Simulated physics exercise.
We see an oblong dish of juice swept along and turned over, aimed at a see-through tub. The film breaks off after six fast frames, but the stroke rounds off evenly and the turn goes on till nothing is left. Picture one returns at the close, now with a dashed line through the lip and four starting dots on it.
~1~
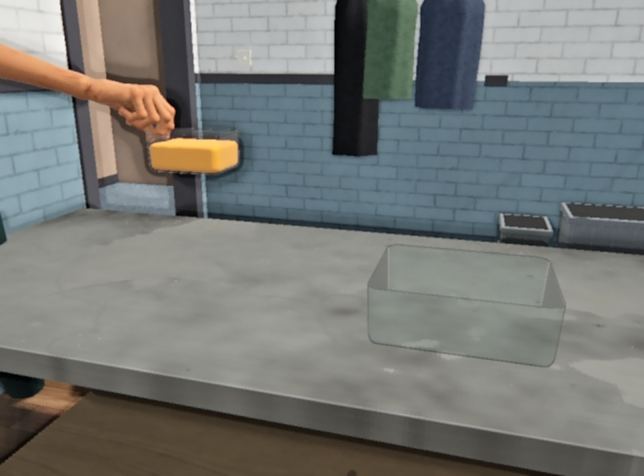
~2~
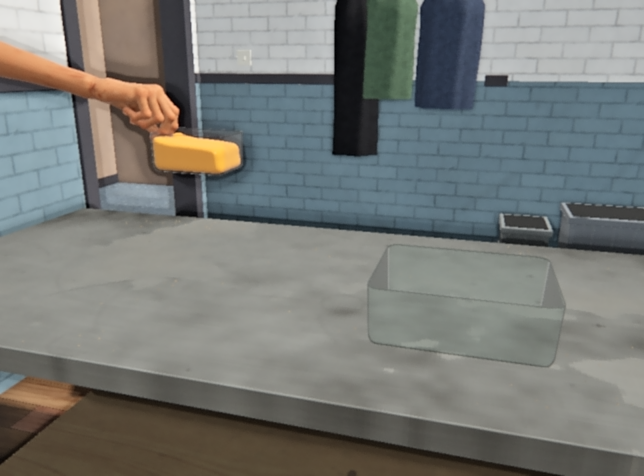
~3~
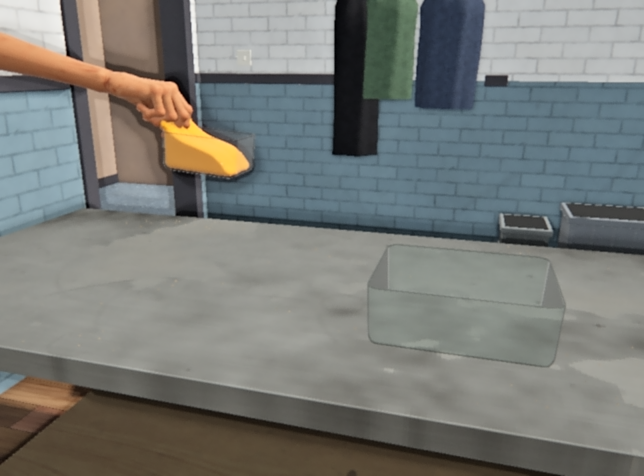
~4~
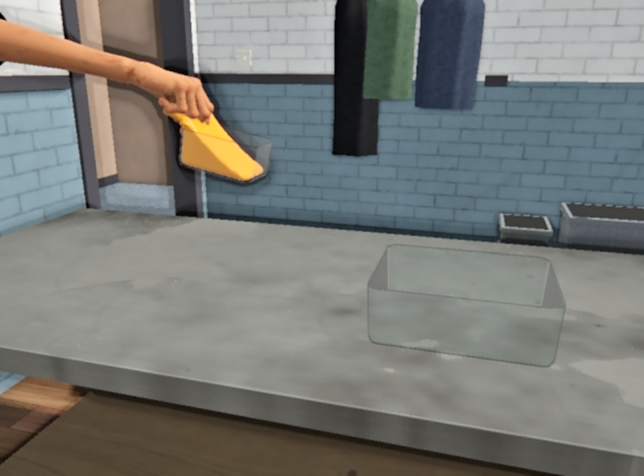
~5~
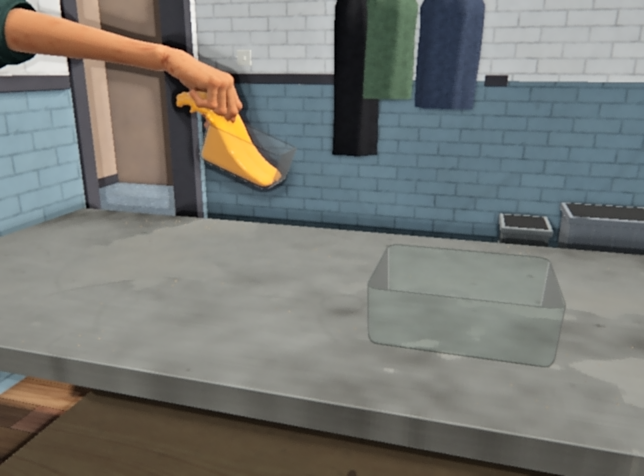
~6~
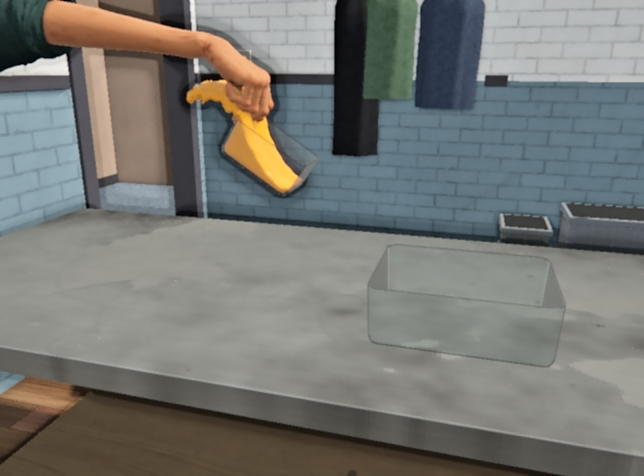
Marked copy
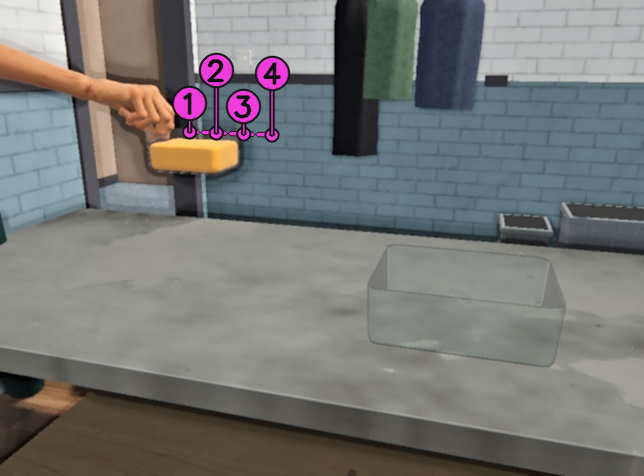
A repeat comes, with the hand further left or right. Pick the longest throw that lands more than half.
1 will do.
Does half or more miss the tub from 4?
No, that is safe.
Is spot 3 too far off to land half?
No, that is safe.
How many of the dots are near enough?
All of the four.
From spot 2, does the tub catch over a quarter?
Yes, clearly.
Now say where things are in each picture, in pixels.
Upright, lip at (227, 133); tub from (368, 340) to (554, 365); nothing has left yet, in the first frame.
Upright, lip at (232, 134); nothing has left yet, in the second frame.
Tipped about 5°, lip at (245, 137); juice is over the rim, down to (184, 129), in the third frame.
Tipped about 12°, lip at (264, 143); juice is over the rim, down to (207, 127), in the fourth frame.
Tipped about 21°, lip at (288, 151); juice is over the rim, down to (232, 125), in the fifth frame.
Tipped about 33°, lip at (311, 161); juice is over the rim, down to (256, 120), in the sixth frame.
In magenta, 1 at (189, 131); 2 at (216, 132); 3 at (243, 134); 4 at (272, 135).
Choosing 1, about 63 % lands in the tub, 29 % falls short and 8 % goes beside or beyond.
Choosing 2, about 72 % lands in the tub, 21 % falls short and 6 % goes beside or beyond.
Choosing 3, about 66 % lands in the tub, 19 % falls short and 16 % goes beside or beyond.
Choosing 4, about 68 % lands in the tub, 14 % falls short and 18 % goes beside or beyond.
